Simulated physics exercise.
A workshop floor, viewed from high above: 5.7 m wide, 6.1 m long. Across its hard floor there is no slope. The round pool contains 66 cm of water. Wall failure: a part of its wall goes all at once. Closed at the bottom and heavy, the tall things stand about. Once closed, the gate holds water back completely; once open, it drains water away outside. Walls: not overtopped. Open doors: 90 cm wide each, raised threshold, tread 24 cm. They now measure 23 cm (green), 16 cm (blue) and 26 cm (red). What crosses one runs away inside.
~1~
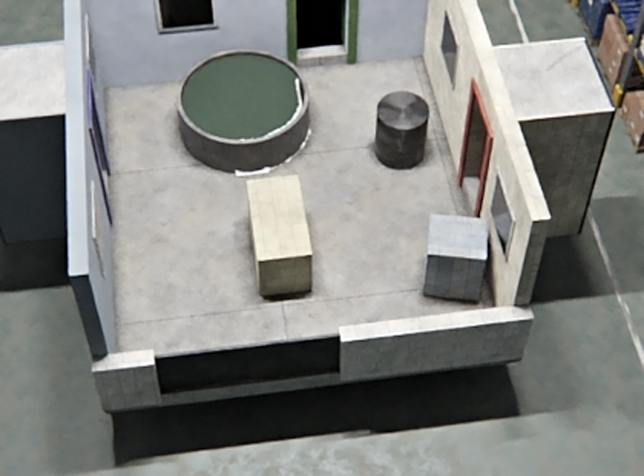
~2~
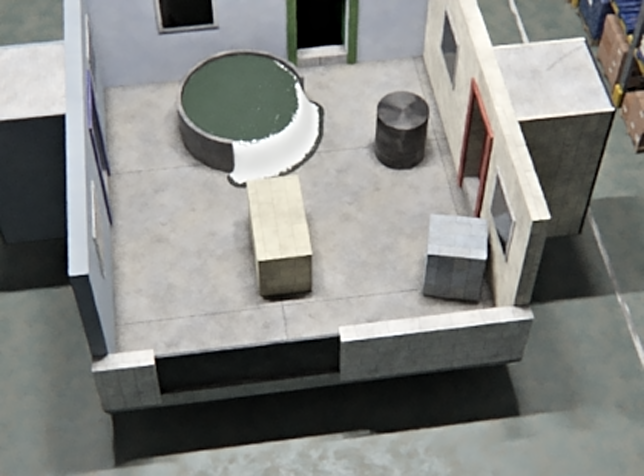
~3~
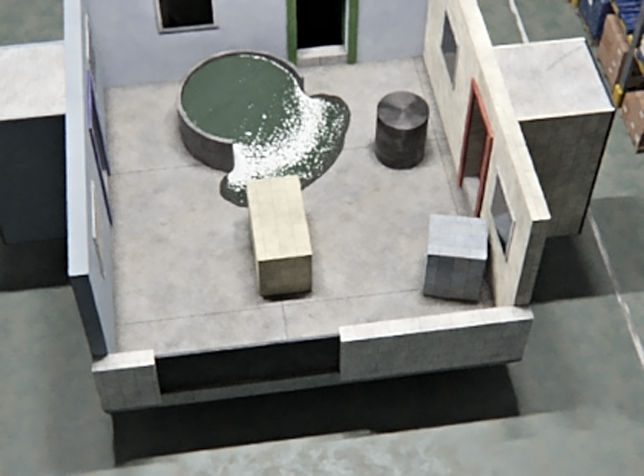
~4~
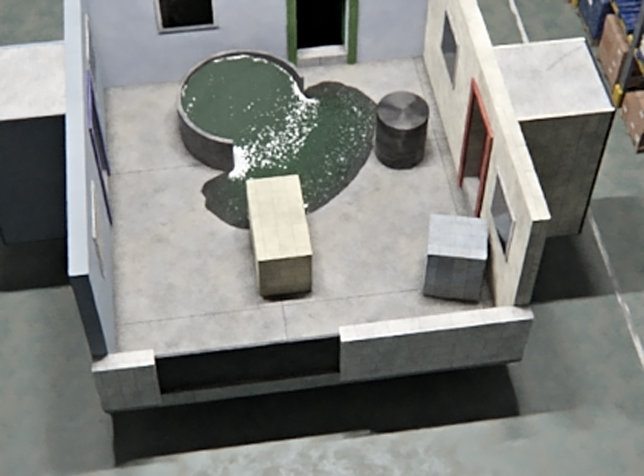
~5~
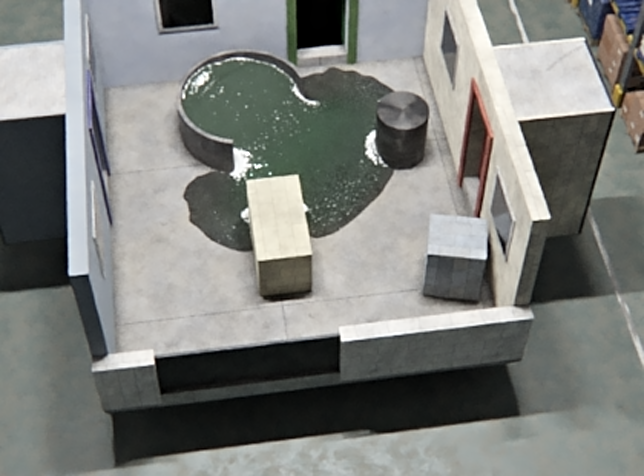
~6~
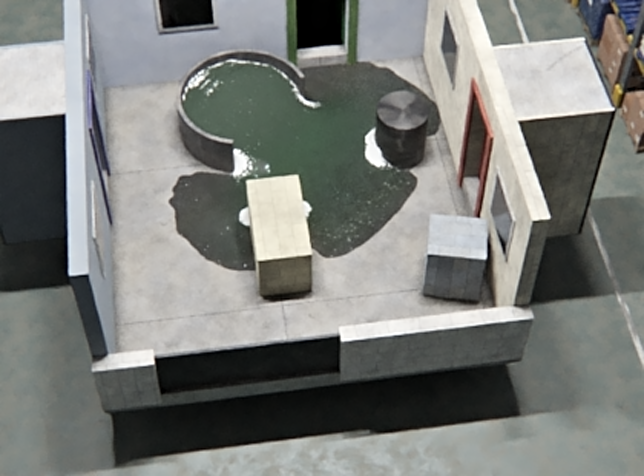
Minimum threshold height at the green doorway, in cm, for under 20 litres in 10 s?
Around 8.5 cm.
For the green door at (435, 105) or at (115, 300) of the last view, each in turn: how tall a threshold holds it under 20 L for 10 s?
About 20 cm, then about 8.0 cm.
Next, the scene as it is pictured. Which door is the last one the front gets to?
It's the blue one.
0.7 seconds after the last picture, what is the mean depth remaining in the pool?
Near 29 cm, averaged.
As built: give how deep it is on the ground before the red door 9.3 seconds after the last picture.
A ruler would read roughly 8.0 cm.
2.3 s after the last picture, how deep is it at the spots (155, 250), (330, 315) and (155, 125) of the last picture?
First spot about 1 cm, second about 2 cm, third about 0 cm.
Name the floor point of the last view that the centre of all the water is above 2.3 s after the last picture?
The water is centred near (344, 196).
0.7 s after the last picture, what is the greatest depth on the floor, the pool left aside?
33 cm.
Then, 0.7 s after the last picture water covers 45 % of the floor, deepest (33 cm) near (369, 151); 3 cm at the green door, 0 litres in over its 23 cm threshold.
Then, 2.3 s after the last picture water covers 70 % of the floor, deepest (26 cm) near (471, 243); 6 cm at the green door, 0 litres in over its 23 cm threshold.
Then, 9.3 s after the last picture water covers 100 % of the floor, deepest (16 cm) near (229, 81); 5 cm at the green door, 0 litres in over its 23 cm threshold.
At the green door as built, the water peaked near 15 cm, 5.1 s after the last picture.
With a threshold of 7 cm, 34 litres would have come in within the 10 s; with 9.5 cm, 15 litres. So under 20 litres takes about 8.5 cm.
